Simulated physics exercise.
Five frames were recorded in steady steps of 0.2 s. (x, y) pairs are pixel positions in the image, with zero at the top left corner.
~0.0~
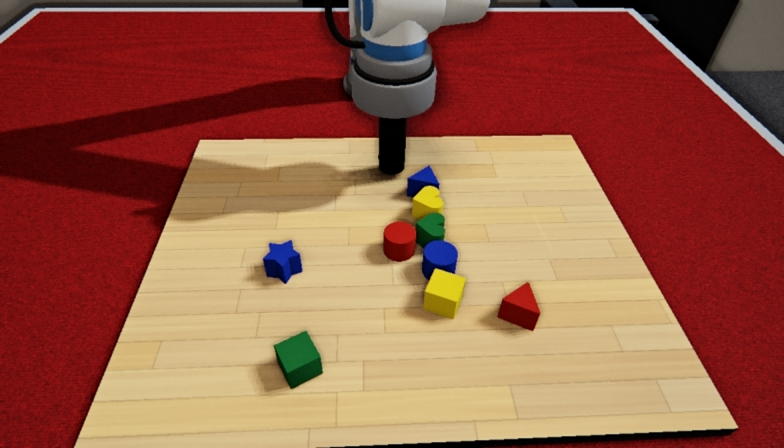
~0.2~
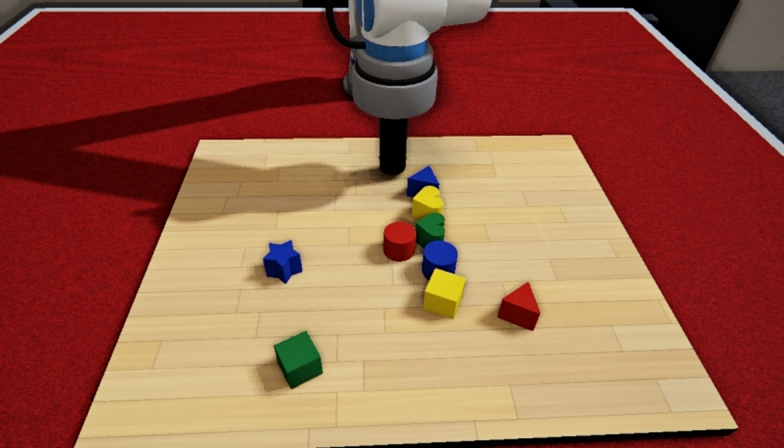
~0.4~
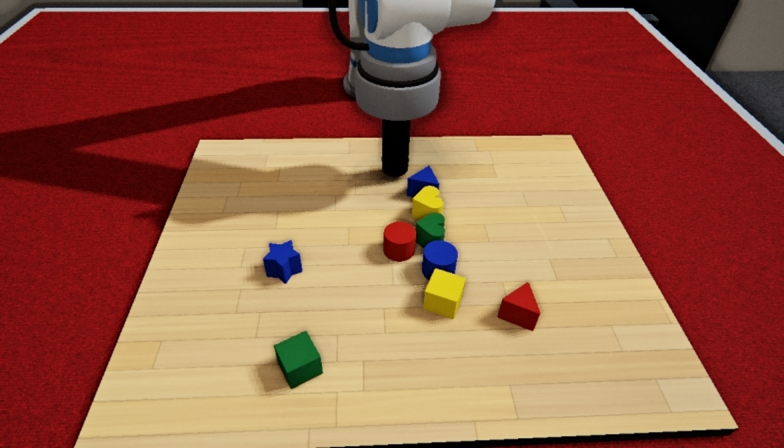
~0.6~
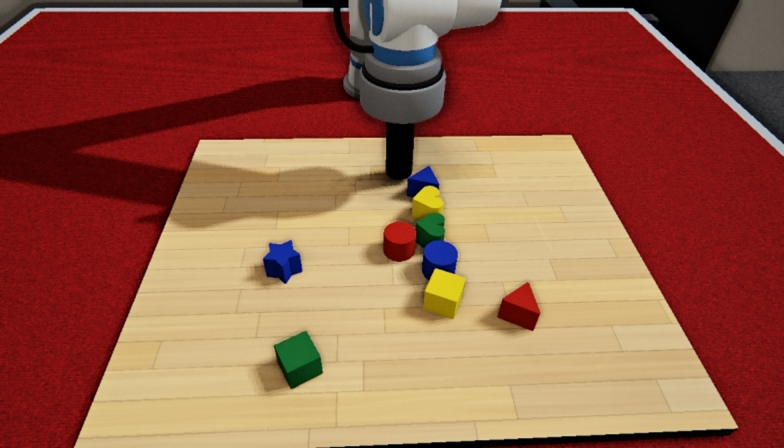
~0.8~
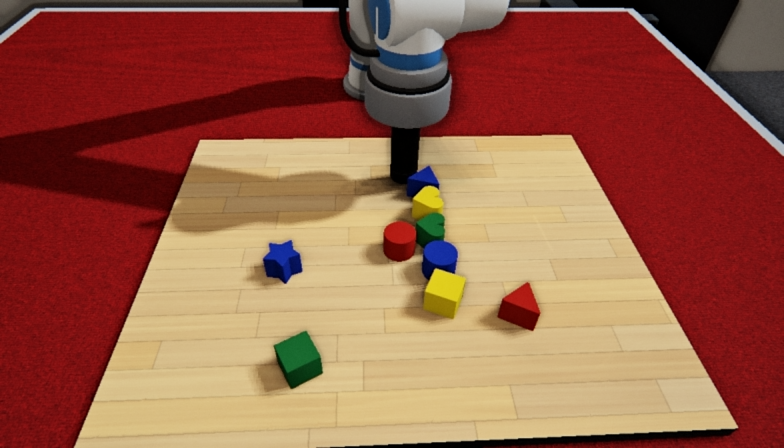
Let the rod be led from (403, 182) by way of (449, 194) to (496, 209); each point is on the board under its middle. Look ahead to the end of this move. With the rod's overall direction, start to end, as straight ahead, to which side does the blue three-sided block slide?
That block drifts right.
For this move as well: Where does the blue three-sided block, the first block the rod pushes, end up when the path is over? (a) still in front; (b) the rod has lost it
Choice b: The rod has lost it.
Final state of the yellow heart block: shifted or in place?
The push misses it.
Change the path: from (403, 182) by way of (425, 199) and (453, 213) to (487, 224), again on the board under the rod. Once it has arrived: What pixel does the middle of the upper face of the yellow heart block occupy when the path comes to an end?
At pixel (454, 215).
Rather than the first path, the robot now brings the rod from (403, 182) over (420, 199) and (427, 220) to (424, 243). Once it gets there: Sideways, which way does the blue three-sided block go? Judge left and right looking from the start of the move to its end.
Answer: Leftward.
The first path, step by step. One third of the way, rod at (435, 184); blue three-sided block at (450, 185), turned 20° clockwise.
Two thirds of the way, rod at (466, 194); blue three-sided block at (467, 197), turned 50° clockwise.
At the end, rod at (497, 203); blue three-sided block at (469, 199), turned 65° clockwise; yellow heart block in place.
